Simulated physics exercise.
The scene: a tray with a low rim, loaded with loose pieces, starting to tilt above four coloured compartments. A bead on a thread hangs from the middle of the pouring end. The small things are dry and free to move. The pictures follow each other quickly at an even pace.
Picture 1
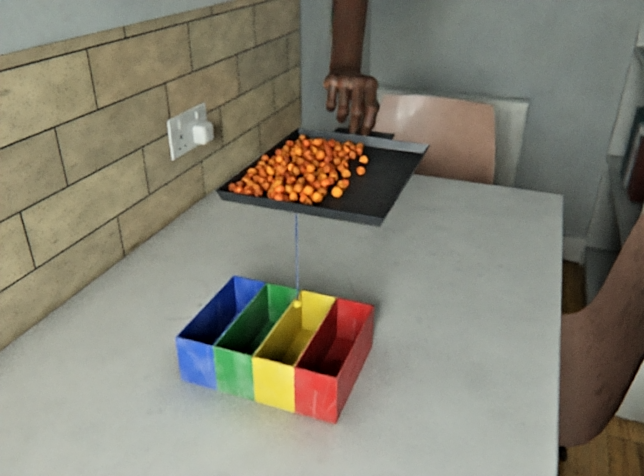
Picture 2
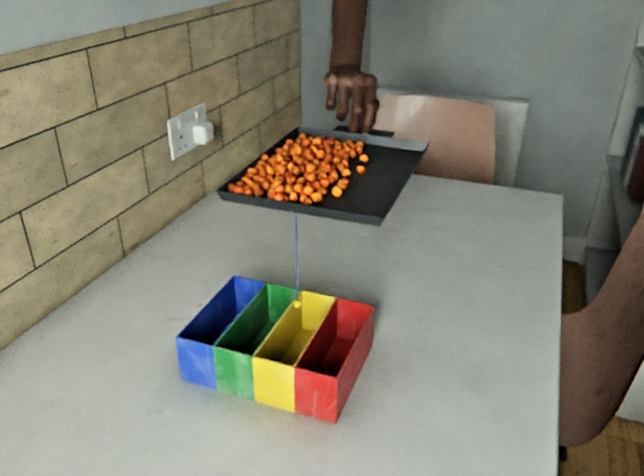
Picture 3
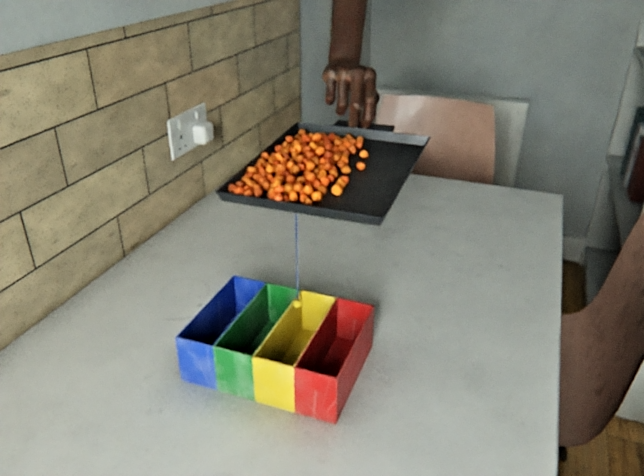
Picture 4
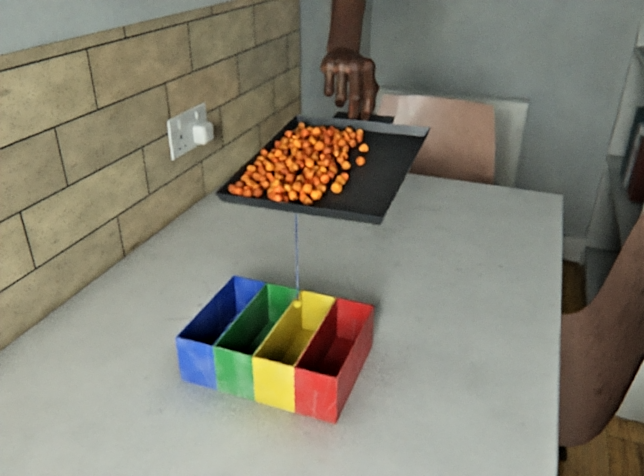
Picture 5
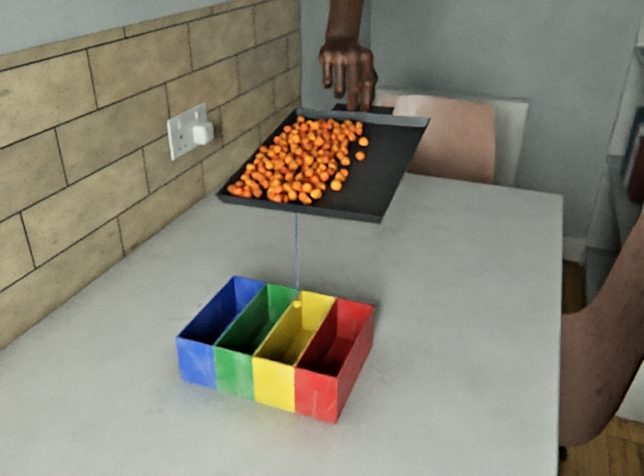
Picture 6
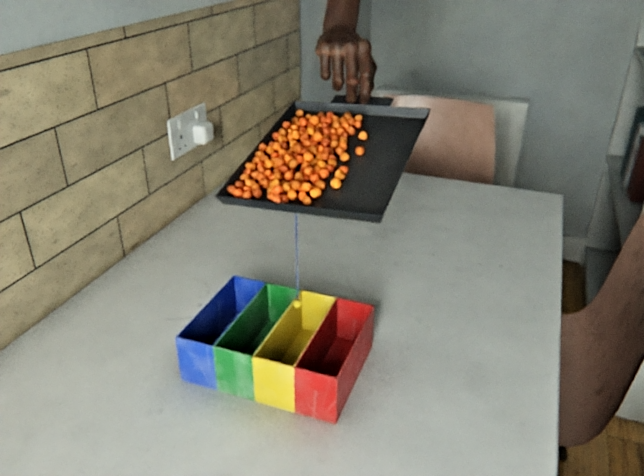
A hand slowly tilts a dark tray of orange coated peanuts above four coloured compartments.
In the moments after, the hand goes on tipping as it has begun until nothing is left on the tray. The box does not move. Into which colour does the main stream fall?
The blue one ends fullest.
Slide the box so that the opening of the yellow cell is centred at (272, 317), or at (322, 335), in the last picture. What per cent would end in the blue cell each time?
Roughly 20 per cent, and 30 per cent.
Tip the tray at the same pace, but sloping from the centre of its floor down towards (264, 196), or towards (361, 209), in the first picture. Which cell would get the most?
At the first place that blue cell, at the second that red cell.
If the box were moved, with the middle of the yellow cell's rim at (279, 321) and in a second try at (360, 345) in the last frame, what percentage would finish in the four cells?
The first gives 90 %, the second 30 %.
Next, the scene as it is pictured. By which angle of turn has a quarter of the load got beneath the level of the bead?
Roughly 95°.
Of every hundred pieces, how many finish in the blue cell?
Roughly 30 in a hundred.
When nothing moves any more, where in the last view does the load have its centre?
Roughly at (226, 363).
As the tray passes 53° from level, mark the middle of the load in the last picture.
Near (271, 163).
Soon, tray tipped steeply; nearly all on the tray; a stray few in the yellow cell; a stray few in the green cell; a stray few in the blue cell; a small part falling or outside the box.
A while on, tray tipped right over; most on the tray; a small part in the blue cell; a small part in the green cell; a stray few in the yellow cell; a stray few falling or outside the box.
Towards the end, tray tipped past a quarter turn; about a third in the blue cell; about a quarter in the green cell; a small part in the yellow cell; a small part in the red cell; about a quarter falling or outside the box.
Finally, tray tipped past a quarter turn; about a third in the blue cell; about a quarter in the green cell; a small part in the yellow cell; a small part in the red cell; about a quarter outside the box.
